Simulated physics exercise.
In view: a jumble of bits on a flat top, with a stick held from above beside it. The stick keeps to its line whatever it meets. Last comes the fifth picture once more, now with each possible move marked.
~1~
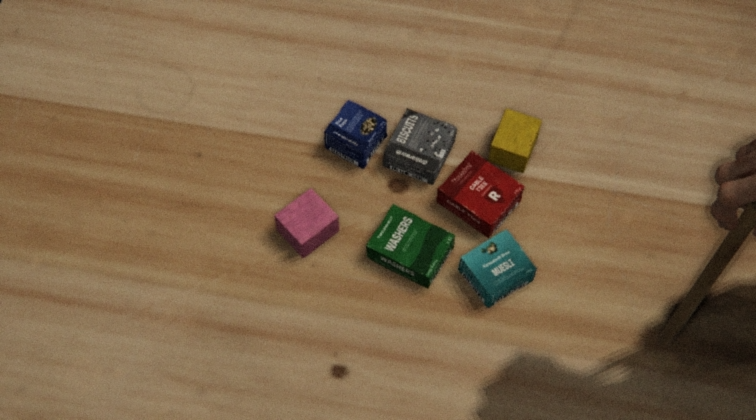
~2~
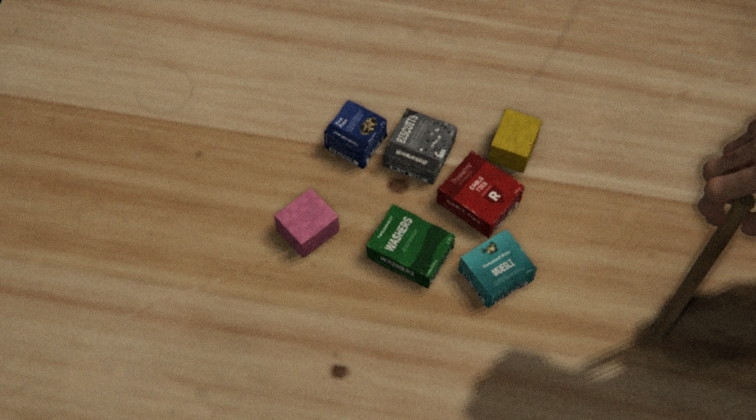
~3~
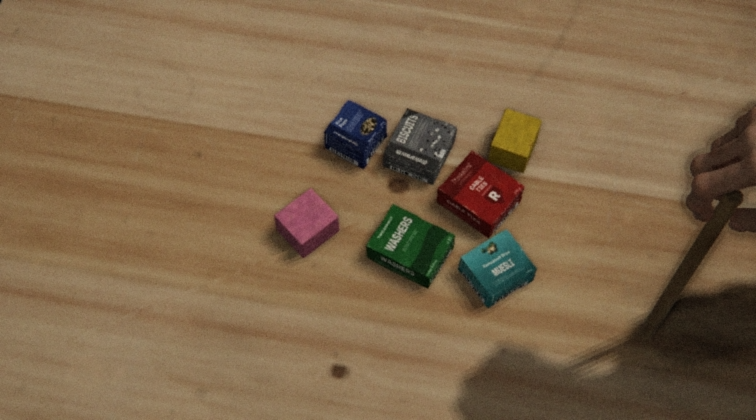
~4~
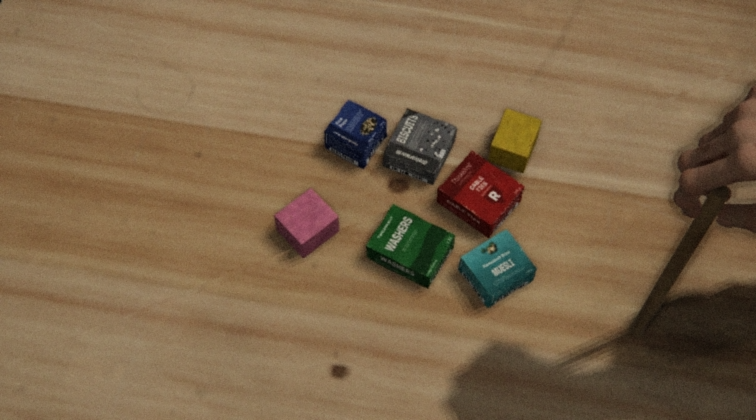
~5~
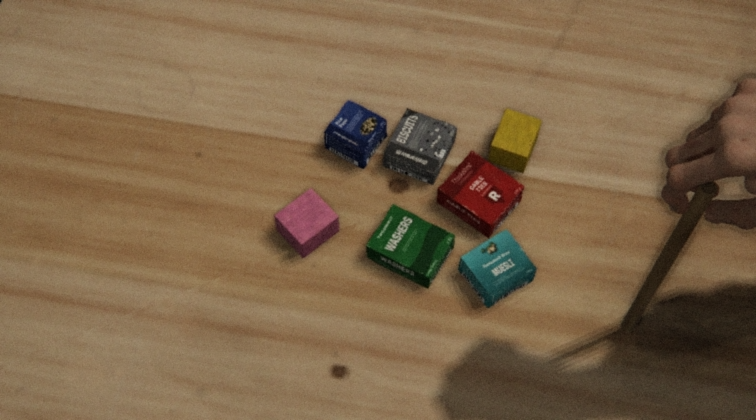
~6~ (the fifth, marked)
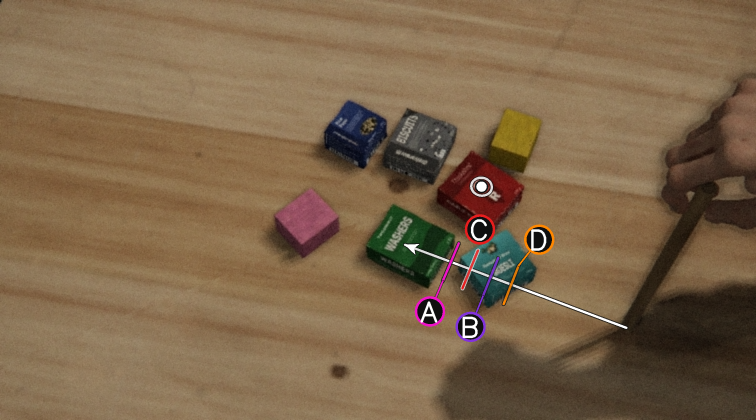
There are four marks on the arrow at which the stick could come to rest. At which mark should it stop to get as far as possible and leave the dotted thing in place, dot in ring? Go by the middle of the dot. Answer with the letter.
Up to mark D.
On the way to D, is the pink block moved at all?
By then, no.
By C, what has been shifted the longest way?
The turquoise packet has gone farthest.
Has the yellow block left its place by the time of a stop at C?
No.
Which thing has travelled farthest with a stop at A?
It is the turquoise packet.
On the marked copy, A at (451, 261); B at (490, 277); C at (470, 269); D at (511, 285); the arrow from (627, 328) to (405, 245); the white dot at (482, 187).
Following D. Soon after the start, foot of the stick (584, 312).
Later, foot of the stick (542, 297).
In the end, foot of the stick (511, 285); turquoise packet (484, 261); red box (478, 191); the dot is still in its ring.
As for the rest, A shifts the dotted thing to (470, 169); B shifts the dotted thing to (470, 181); C shifts the dotted thing to (470, 171).
